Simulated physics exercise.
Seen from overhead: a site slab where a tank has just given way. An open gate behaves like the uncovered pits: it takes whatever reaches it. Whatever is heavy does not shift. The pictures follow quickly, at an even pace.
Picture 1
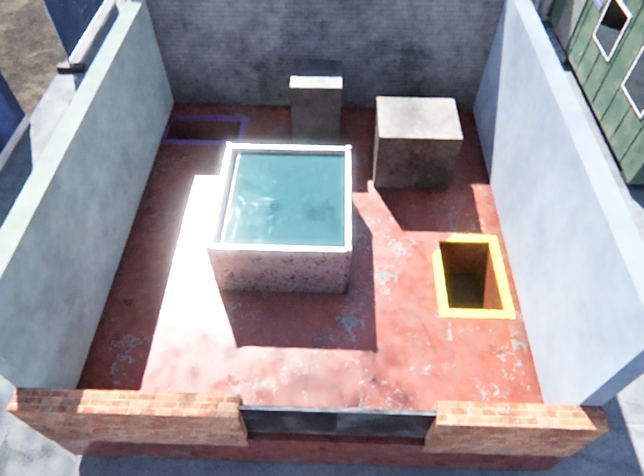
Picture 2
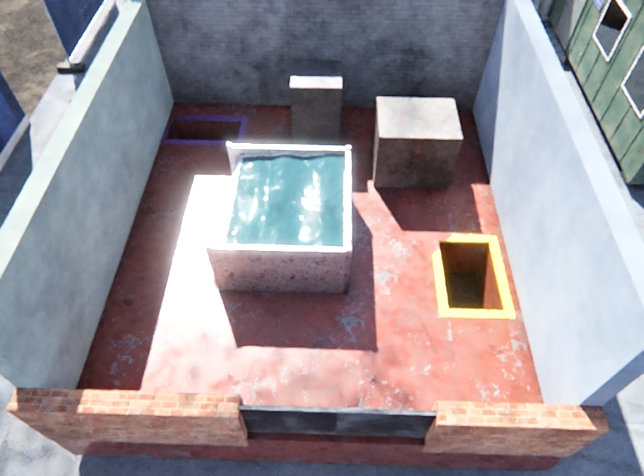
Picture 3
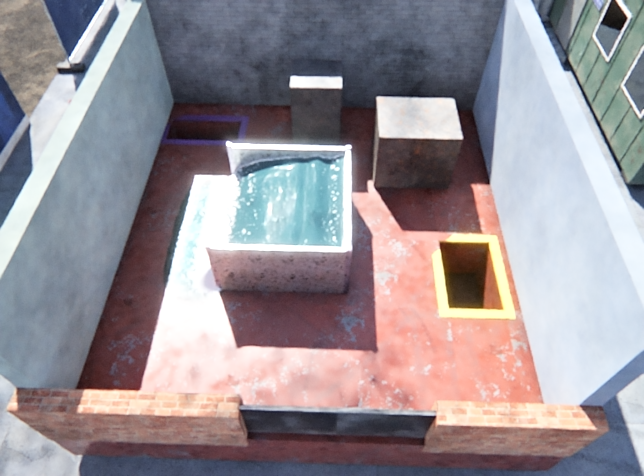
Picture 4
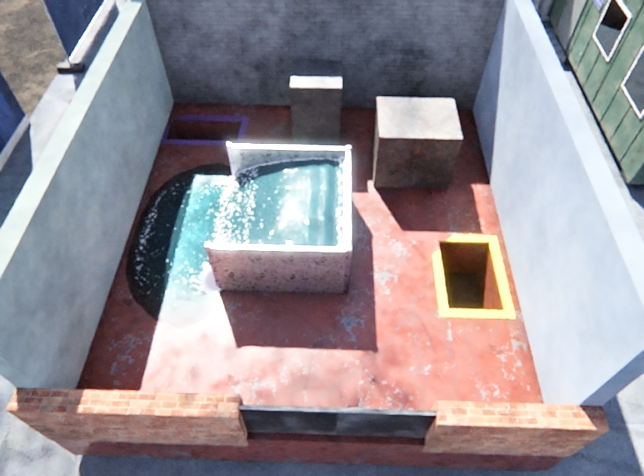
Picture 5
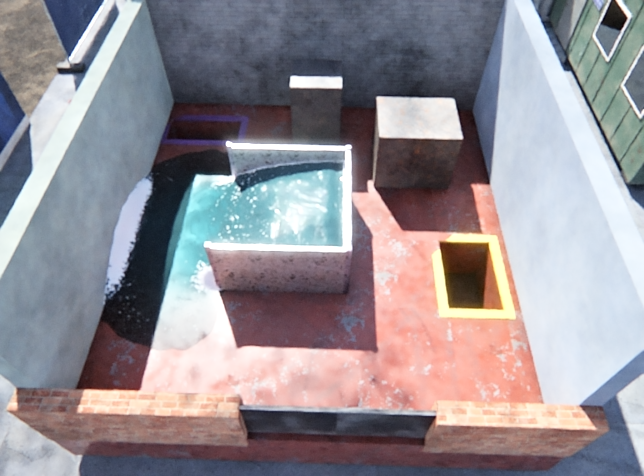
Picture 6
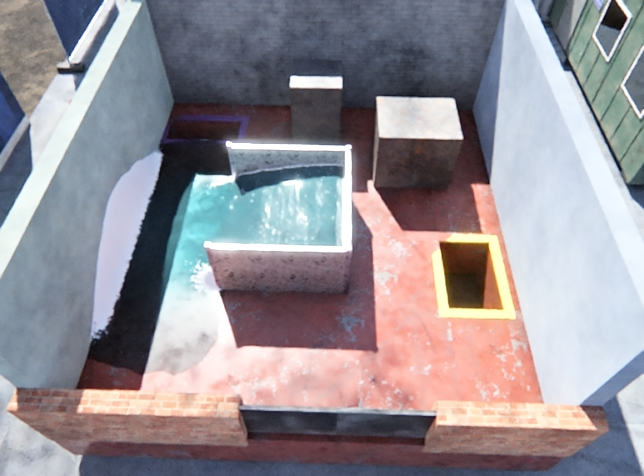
Water pours from the left side of a tank and spreads across the red floor.
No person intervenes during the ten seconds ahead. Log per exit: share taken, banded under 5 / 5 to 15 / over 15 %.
As I see it, the gate is nearly idle - draining beneath five per cent; the purple pit is busy - draining past fifteen per cent; the yellow pit is busy - draining past fifteen per cent.
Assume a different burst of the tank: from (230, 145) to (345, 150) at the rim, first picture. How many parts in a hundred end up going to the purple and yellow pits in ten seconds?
Purple: 50 percent; yellow: 15 percent.
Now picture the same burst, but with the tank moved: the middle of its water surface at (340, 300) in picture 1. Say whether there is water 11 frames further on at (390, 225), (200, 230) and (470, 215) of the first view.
Spot 1 unwetted, spot 2 wetted, spot 3 unwetted.
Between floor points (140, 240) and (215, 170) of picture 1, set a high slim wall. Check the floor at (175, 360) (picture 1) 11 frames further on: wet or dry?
Verdict: The spot is submerged.
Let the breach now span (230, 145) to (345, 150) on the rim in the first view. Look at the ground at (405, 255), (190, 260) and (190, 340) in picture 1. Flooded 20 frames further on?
The first would be drenched, the second still unwetted and the third still unwetted.
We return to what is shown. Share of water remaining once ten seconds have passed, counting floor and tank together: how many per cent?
That works out to about 38 percent.
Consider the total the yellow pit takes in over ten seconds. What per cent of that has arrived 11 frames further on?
My estimate: Close to 0 per cent.
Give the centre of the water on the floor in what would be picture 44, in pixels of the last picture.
Around (282, 279).
A moment on, water covers 25 % of the floor; the gate 0 %, the purple pit 4 %, the yellow pit 0 %.
Next, water covers 35 % of the floor; the gate 0 %, the purple pit 15 %, the yellow pit 0 %.
Then, water covers 65 % of the floor; the gate 0 %, the purple pit 26 %, the yellow pit 1 %.
Later, water covers 70 % of the floor; the gate 0 %, the purple pit 34 %, the yellow pit 11 %.
In the end, water covers 80 % of the floor; the gate 0 %, the purple pit 38 %, the yellow pit 23 %.
